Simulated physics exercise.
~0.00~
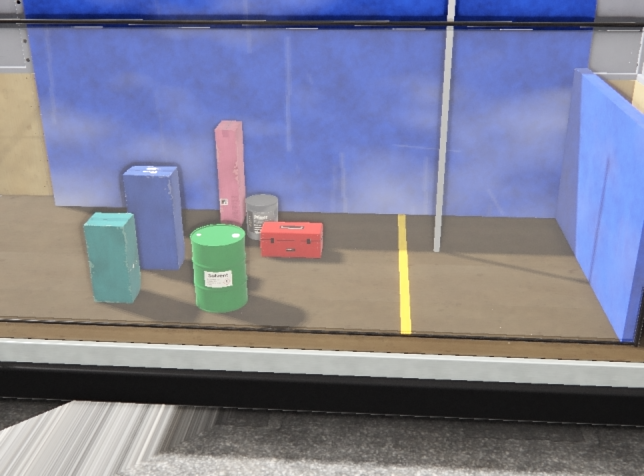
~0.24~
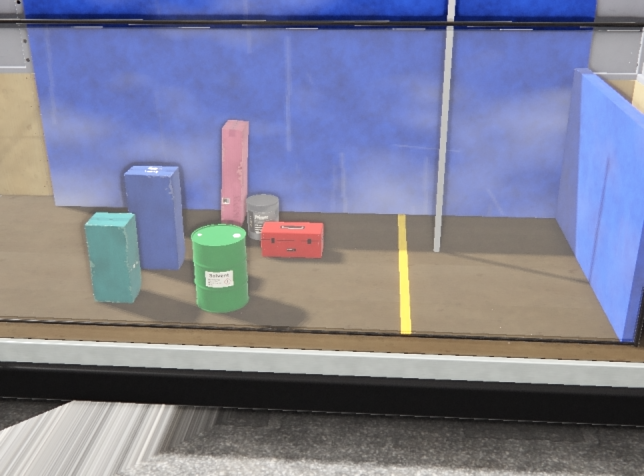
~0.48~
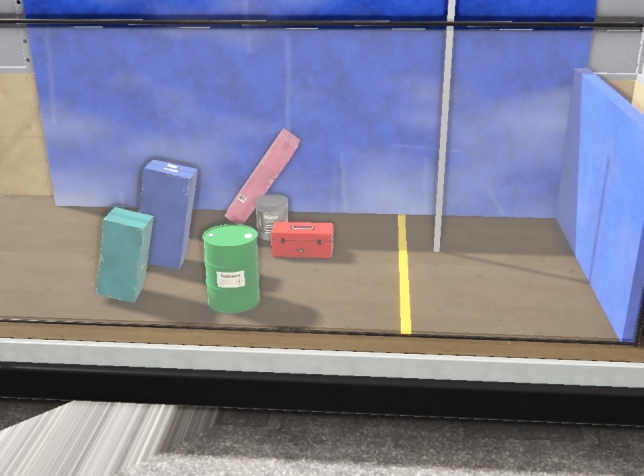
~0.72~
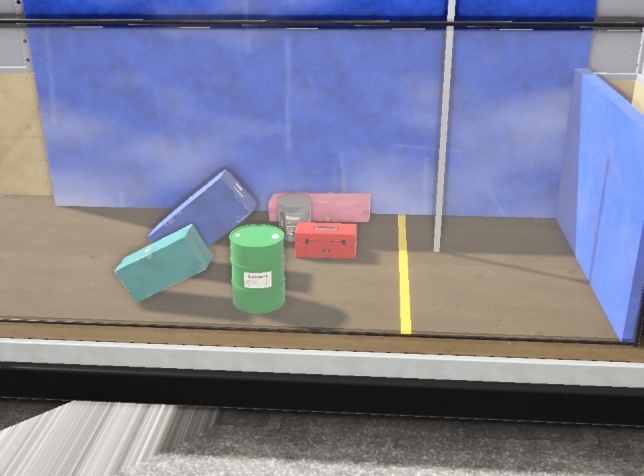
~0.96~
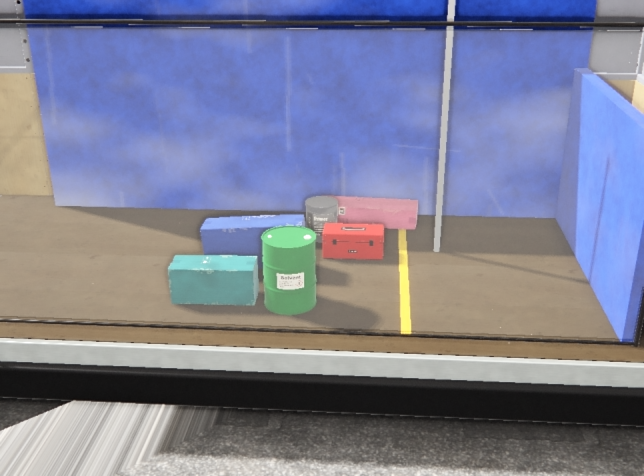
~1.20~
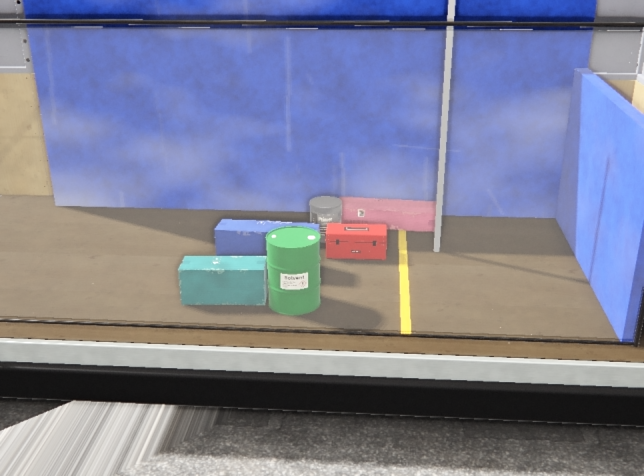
The pink, blue and teal tall boxes tipped over to the right and slid along the bay floor with the upright green drum, grey bucket and red toolbox, and all came to rest with their middles short of the yellow line.
